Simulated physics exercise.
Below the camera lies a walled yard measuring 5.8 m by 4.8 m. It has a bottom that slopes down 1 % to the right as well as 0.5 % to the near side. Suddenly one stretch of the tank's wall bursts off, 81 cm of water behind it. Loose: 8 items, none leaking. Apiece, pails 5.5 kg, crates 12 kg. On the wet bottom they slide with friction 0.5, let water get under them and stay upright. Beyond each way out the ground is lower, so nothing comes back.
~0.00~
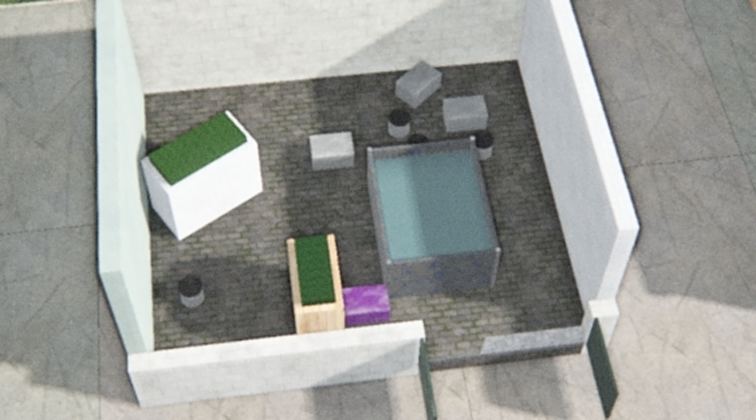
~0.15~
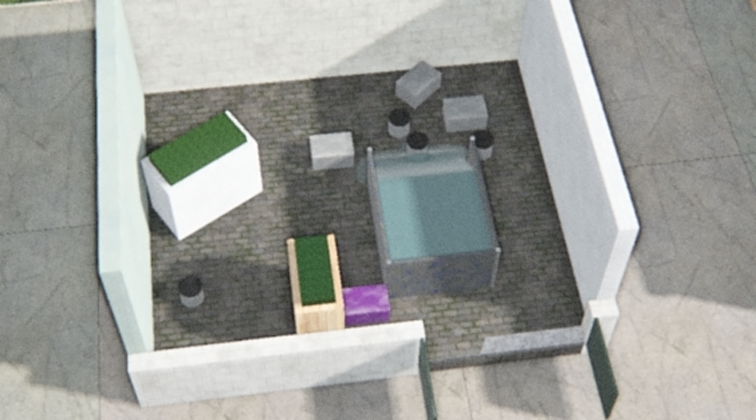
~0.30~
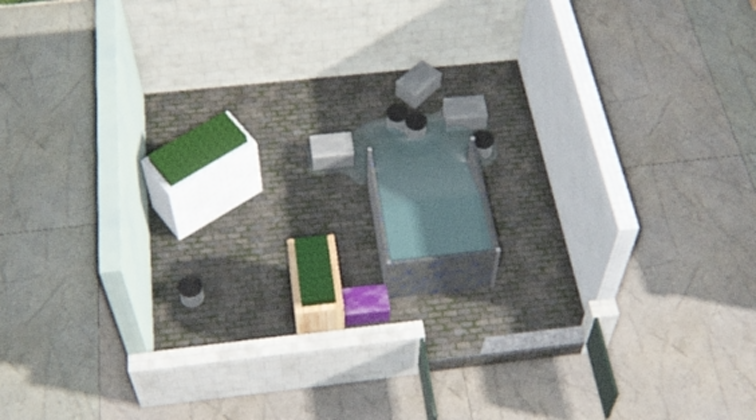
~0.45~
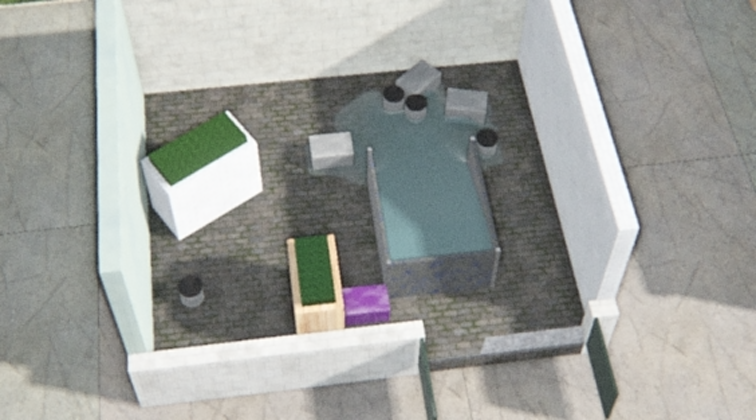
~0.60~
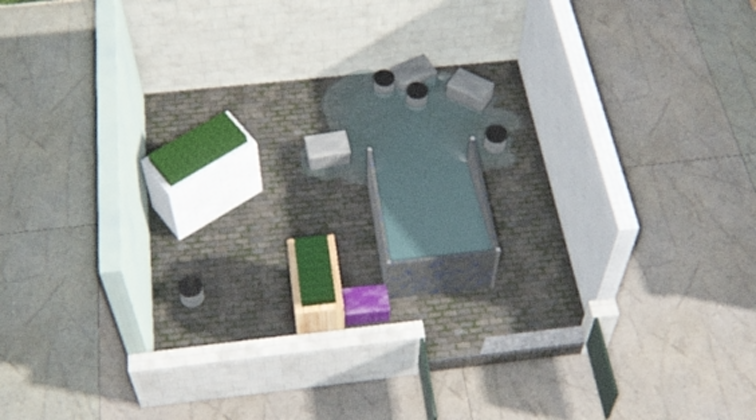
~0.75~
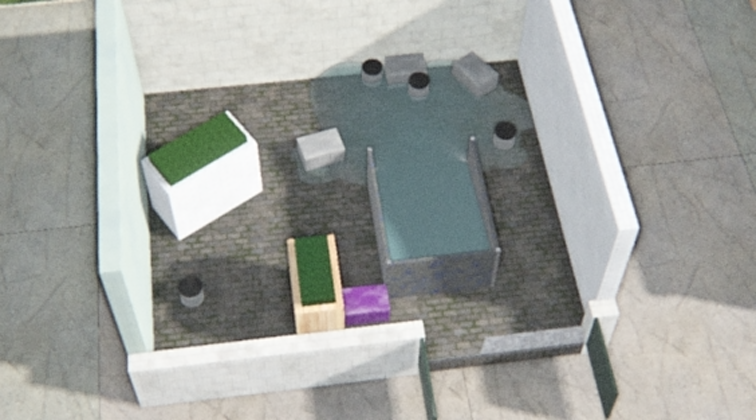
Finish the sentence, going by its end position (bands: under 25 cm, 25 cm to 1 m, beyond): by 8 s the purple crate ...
By 8 s the purple crate shifts a modest distance.
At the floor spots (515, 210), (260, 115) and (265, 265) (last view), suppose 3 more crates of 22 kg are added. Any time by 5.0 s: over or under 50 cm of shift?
Note, same order as listed: Beyond the limit, beyond the limit, inside the limit.
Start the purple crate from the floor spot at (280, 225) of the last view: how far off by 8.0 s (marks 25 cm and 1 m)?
Well, it edges along somewhat.
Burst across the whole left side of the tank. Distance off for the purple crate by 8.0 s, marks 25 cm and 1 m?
Note: Purple crate displaced a long way.
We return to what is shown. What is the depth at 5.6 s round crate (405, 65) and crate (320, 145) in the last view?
About 8 and 4 cm.
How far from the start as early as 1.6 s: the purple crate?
Around 0 cm from the start by that time.
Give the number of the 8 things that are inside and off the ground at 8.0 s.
Then: 2.
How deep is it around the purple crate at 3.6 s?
About 0 cm.
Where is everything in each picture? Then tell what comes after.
In the first frame, the purple crate at (365, 299) rests on the ground; 2.6 m2 under water; 0 of 8 have shifted.
In the second frame, the purple crate at (365, 299) rests on the ground; 3.5 m2 under water; 0 of 8 have shifted.
In the third frame, the purple crate at (365, 299) rests on the ground; 4.5 m2 under water; 2 of 8 have shifted.
In the fourth frame, the purple crate at (365, 299) rests on the ground; 5.7 m2 under water; 4 of 8 have shifted.
In the fifth frame, the purple crate at (365, 299), on the bottom; 7.1 m2 under water; 6 of 8 have shifted.
In the sixth frame, the purple crate at (365, 299), on the bottom; 8.4 m2 under water; 6 of 8 have shifted.
After 1.6 s the purple crate is near (365, 299), 0.0 m from its start, aground; 0 of 8 are out; 4 afloat.
After 3.6 s the purple crate is near (365, 299), 0.0 m from its start, aground; 1 of 8 are out; 4 afloat.
After 5.6 s the purple crate is near (365, 299), 0.0 m from its start, aground; 3 of 8 are out; 2 afloat.
After 8.0 s the purple crate is near (381, 323), 0.4 m from its start, aground; 3 of 8 are out; 2 afloat.
